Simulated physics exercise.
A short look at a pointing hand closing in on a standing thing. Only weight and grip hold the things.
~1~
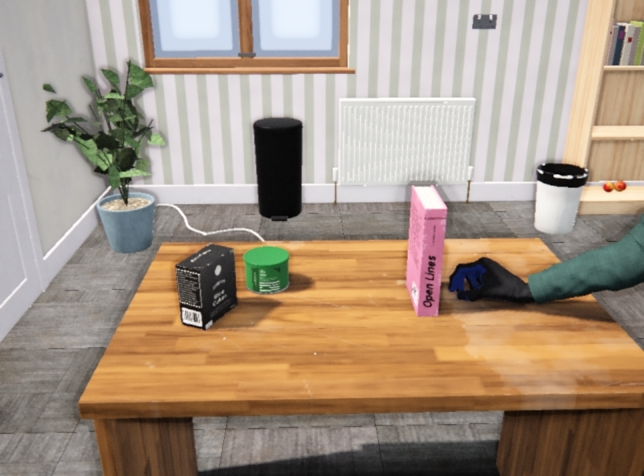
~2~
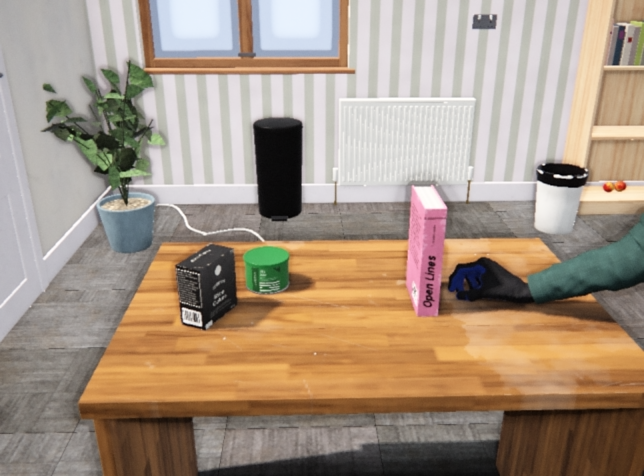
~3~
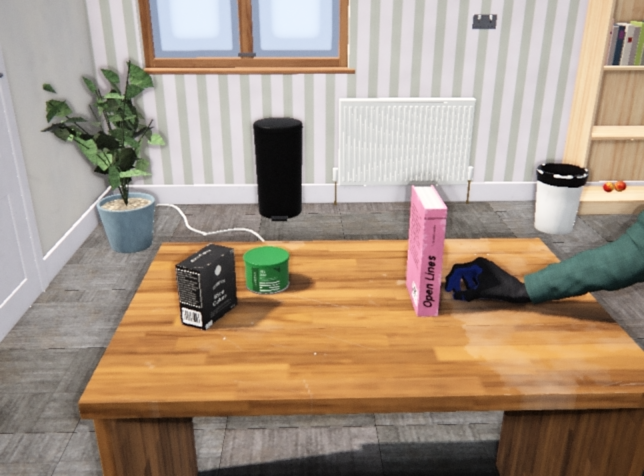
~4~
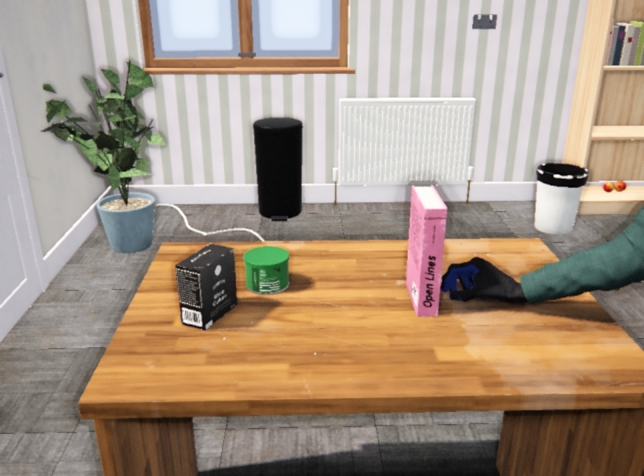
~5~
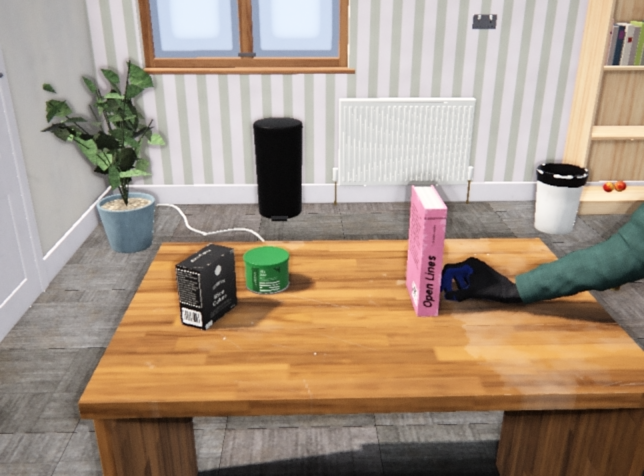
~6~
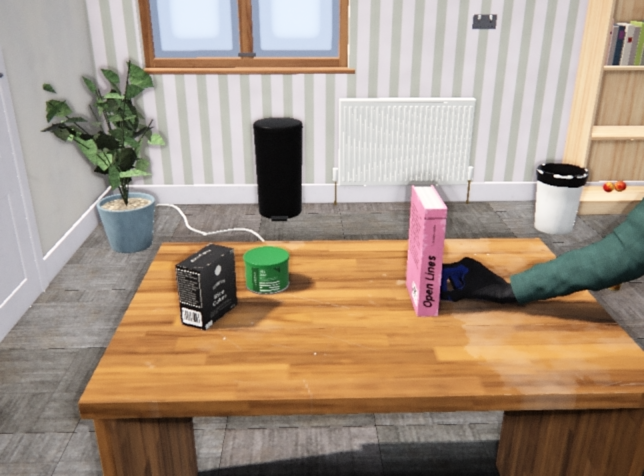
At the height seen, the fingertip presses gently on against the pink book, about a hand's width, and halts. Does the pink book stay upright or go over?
The pink book is still upright.
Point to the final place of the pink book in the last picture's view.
At about (366, 251).
Then, 0.20 s on from there, pink book shifted a little near (415, 250).
Then, 0.50 s on from there, pink book shifted a little near (397, 251).
Then, 0.70 s on from there, pink book shifted a little near (384, 250).
Then, 1.00 s on from there, pink book shifted about its own width near (366, 250).
In the end, moved from the start, pink book. At the end, from the last picture's camera, pink book near (366, 251).
